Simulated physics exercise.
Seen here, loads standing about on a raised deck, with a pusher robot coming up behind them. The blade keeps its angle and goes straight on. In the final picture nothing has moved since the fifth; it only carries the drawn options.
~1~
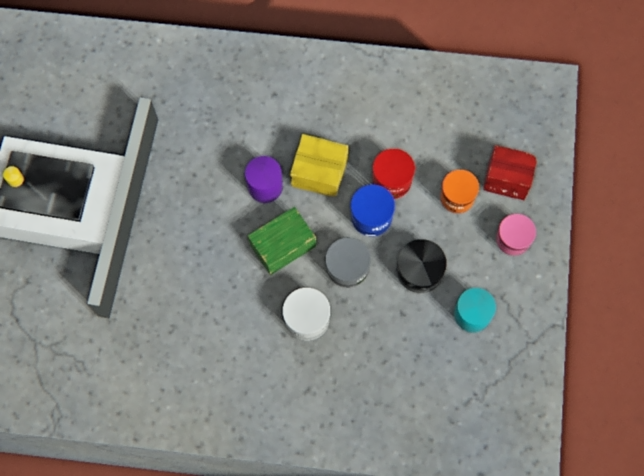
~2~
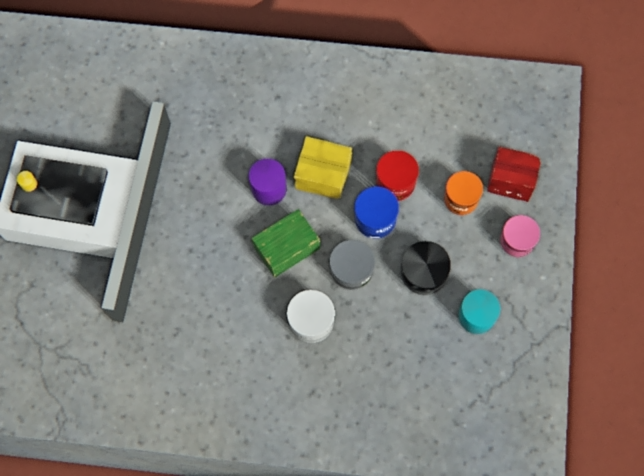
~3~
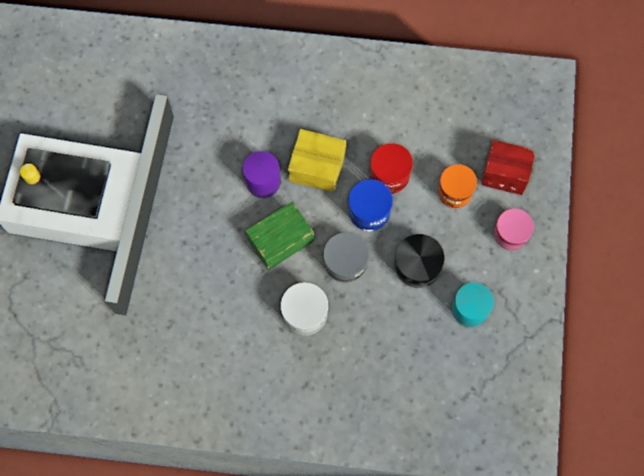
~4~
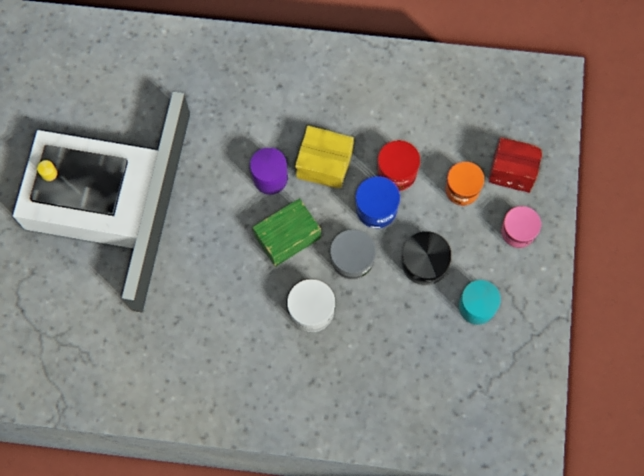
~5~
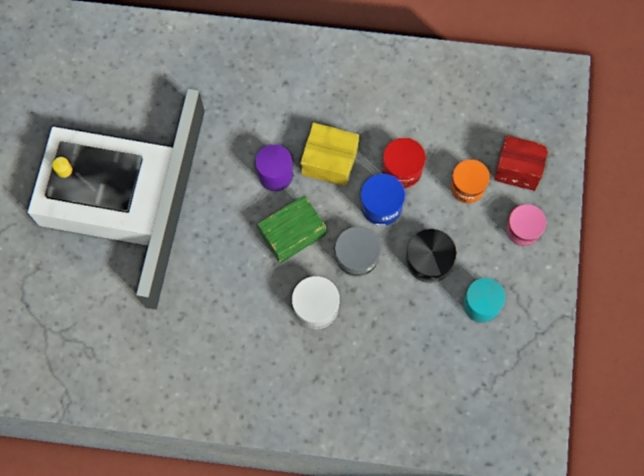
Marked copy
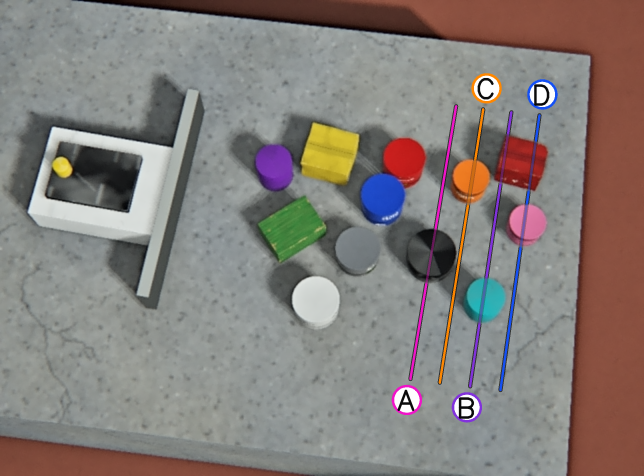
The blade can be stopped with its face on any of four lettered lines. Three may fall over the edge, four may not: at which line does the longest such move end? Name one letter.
At B, and not beyond.
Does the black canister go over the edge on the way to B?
By then, no.
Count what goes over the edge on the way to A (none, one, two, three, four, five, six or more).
The count is none.
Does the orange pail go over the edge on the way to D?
Yes.
On the marked copy, A at (434, 237); B at (492, 244); C at (462, 240); D at (521, 247).
Following B. Soon after the start, robot (215, 191); yellow box (349, 155); purple canister (318, 180).
Later, robot (331, 204); red box (528, 164); orange pail (506, 196).
In the end, robot (422, 215); red box over the edge; orange pail over the edge; two fallen.
As for the rest, A is within the limit but short; C is within the limit but short; D drops six.
